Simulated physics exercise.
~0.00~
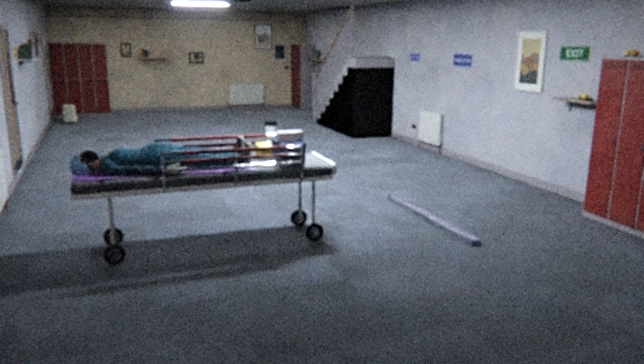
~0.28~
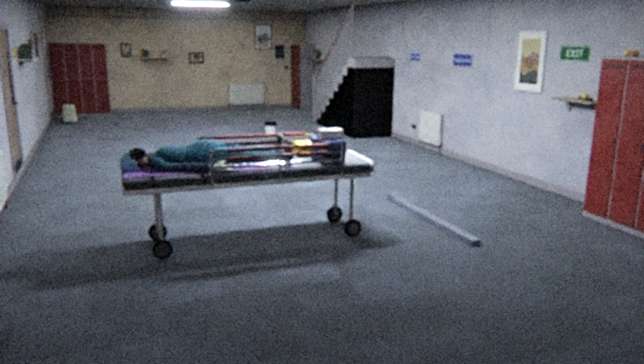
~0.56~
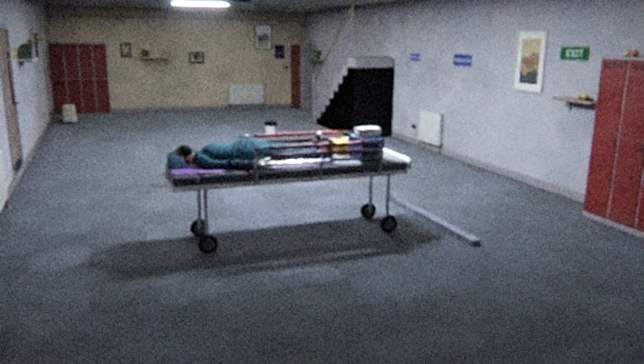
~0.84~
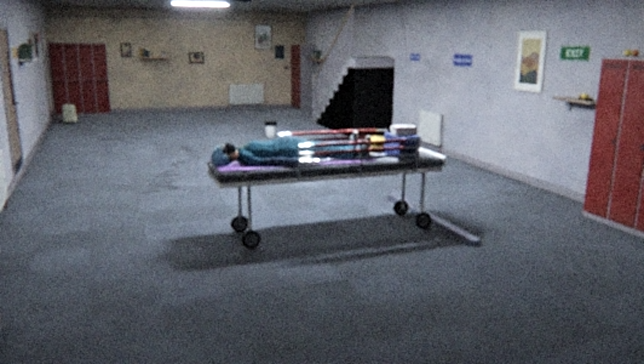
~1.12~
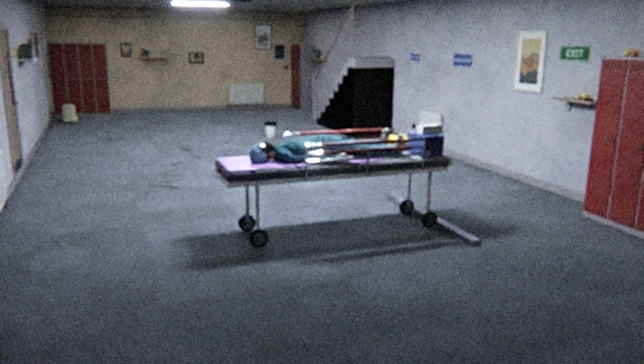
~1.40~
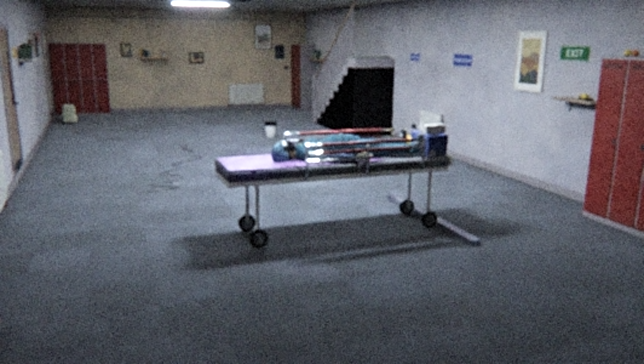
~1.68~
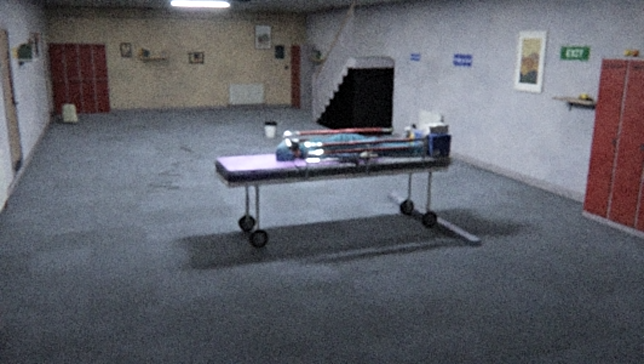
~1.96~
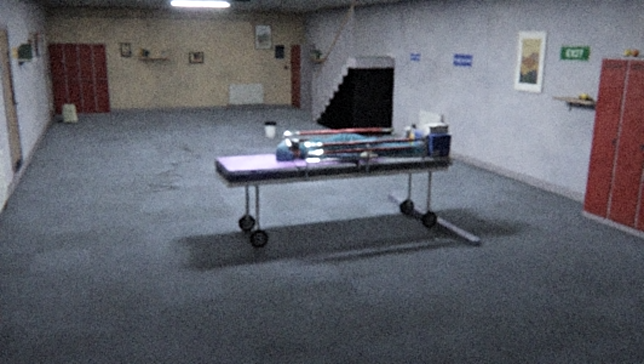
A trolley carrying a person rolls right and stops abruptly as its load slides on, staying aboard.
